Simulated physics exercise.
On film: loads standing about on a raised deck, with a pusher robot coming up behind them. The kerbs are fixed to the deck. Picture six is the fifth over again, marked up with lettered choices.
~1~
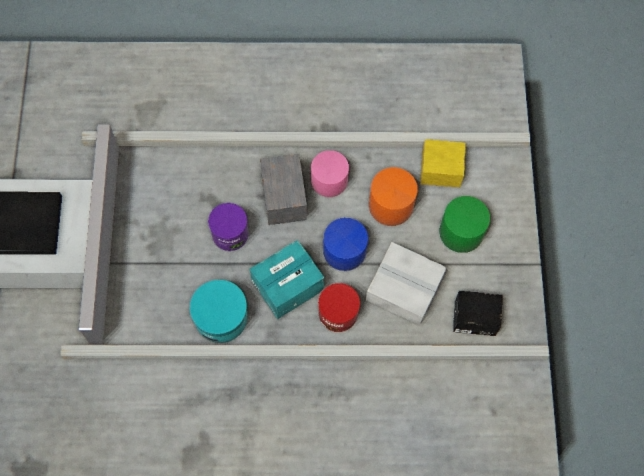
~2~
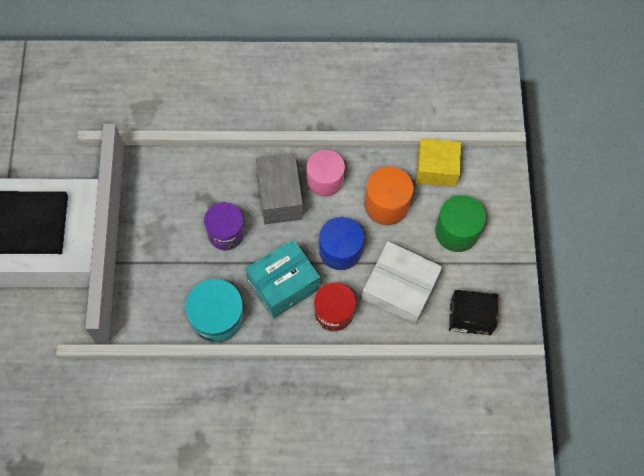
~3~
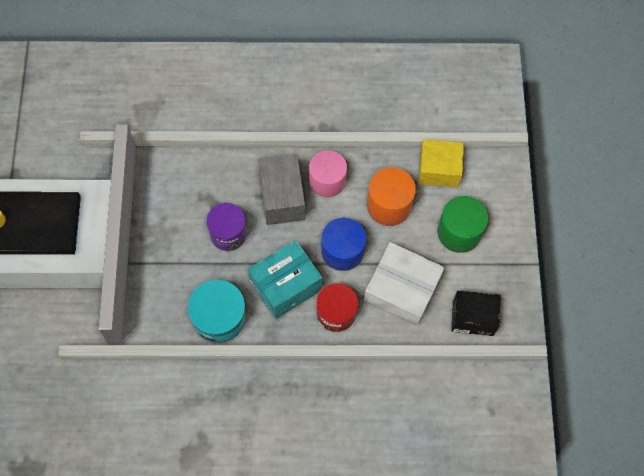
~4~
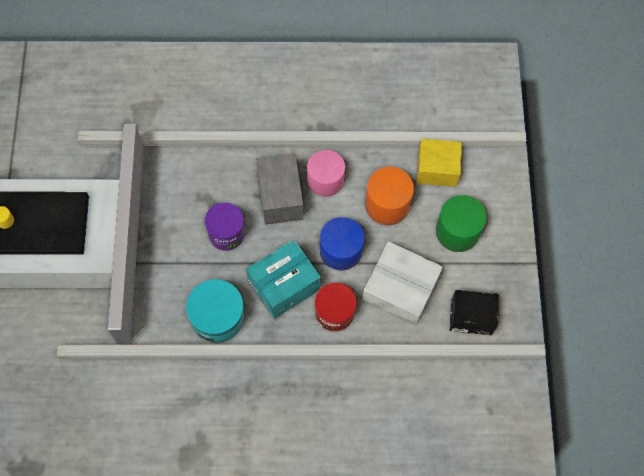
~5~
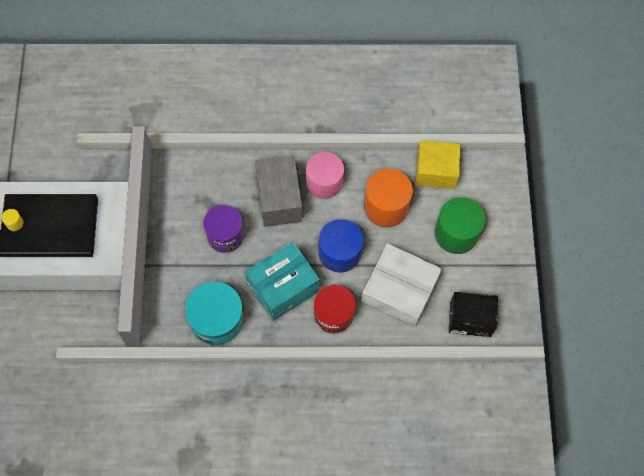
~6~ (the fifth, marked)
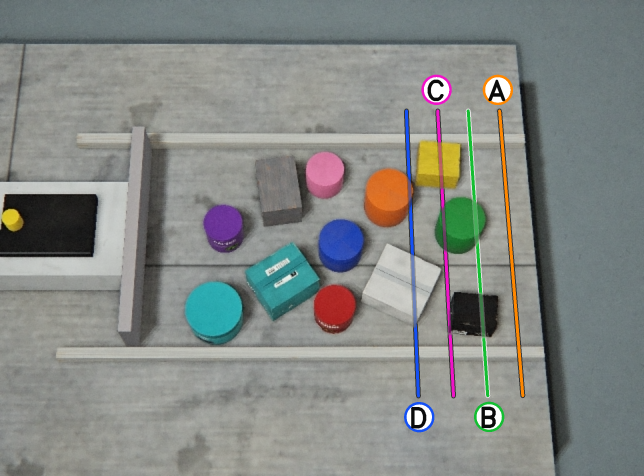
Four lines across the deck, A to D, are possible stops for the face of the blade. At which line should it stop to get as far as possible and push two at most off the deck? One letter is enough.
D is the last line within the limit.
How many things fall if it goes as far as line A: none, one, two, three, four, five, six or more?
In all, six or more.
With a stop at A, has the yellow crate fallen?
By then, yes.
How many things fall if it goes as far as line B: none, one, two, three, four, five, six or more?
In all, six or more.
On the copy, A at (511, 245); B at (477, 245); C at (445, 245); D at (412, 245).
On D. First, robot (158, 225); turquoise pail (268, 318); grey crate (283, 190).
Then, robot (260, 225); black box (490, 320); yellow crate (456, 159).
Finally, robot (336, 225); black box over the edge; green canister (519, 233); one fallen.
By contrast, A drops nine; B drops seven; C drops four.
